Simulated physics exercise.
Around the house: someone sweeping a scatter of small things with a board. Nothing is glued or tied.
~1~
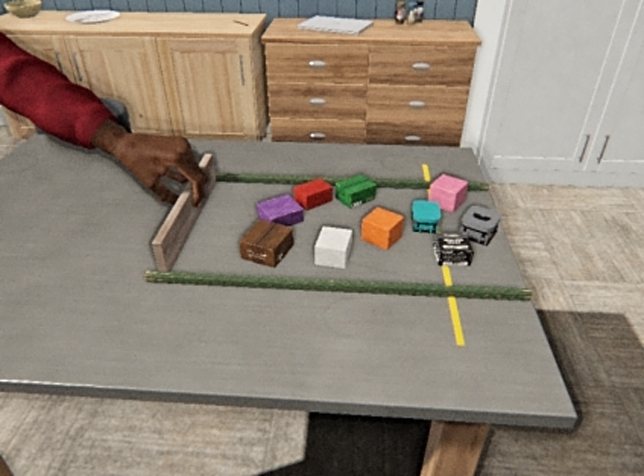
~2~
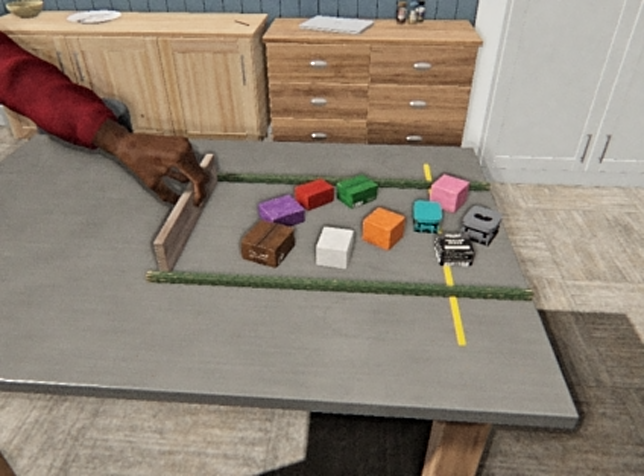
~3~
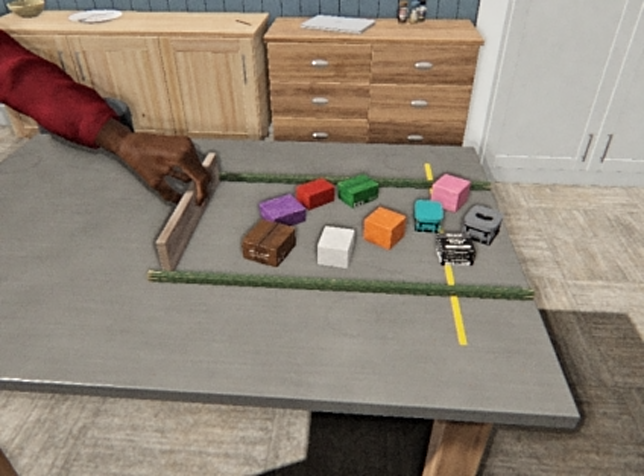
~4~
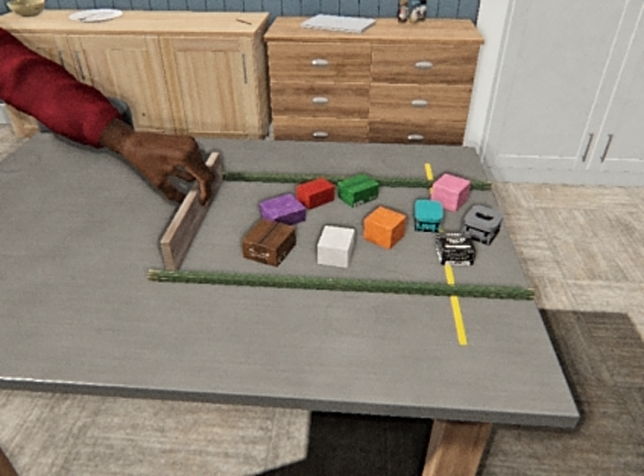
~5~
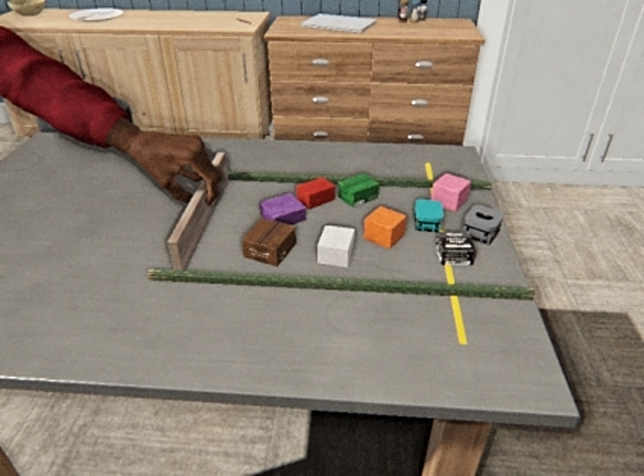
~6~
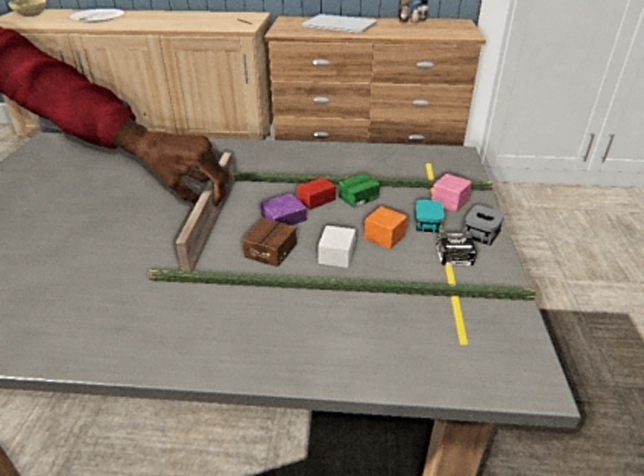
At first, a dark-skinned hand in a red sleeve holds a wooden board upright on a grey table, left of scattered colourful blocks and small cases between two green strips. The hand then slides the board slightly right, toward the brown and purple blocks, while the scattered objects stay essentially still.
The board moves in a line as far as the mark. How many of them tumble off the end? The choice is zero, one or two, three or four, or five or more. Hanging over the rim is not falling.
The number that fall off is three or four.
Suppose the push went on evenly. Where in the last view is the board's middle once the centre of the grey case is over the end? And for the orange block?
About (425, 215), and (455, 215) for the other.
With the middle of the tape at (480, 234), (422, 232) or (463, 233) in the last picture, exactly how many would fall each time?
It would be 7, 0 and 5.
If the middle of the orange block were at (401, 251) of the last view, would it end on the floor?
From there it tumbles off.
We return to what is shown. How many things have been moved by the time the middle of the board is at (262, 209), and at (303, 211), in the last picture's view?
First 2, then 5.
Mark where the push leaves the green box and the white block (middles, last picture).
The green box stops around (474, 189); the white block around (506, 257).
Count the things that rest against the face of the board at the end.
It touches 3.
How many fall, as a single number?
It comes to 3.
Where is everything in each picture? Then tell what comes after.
In the first picture, grey case (480, 226); pink block (448, 193); black box (453, 249); board (189, 208); tape (439, 233).
In the second picture, pink block (449, 194); orange block (384, 229).
In the third picture, black box (455, 249); turquoise case (428, 217).
In the fourth picture, grey case (482, 225); brown box (270, 242).
In the fifth picture, pink block (451, 192); red block (316, 193).
In the sixth picture, grey case (483, 225); pink block (451, 193); black box (456, 248); board (210, 207); tape (442, 232).
Soon after, none off yet; grey case at rest near (483, 225); pink block at rest near (451, 193); black box at rest near (456, 248).
In the end, the number that fall off is three or four; gone, black box, pink block and grey case.
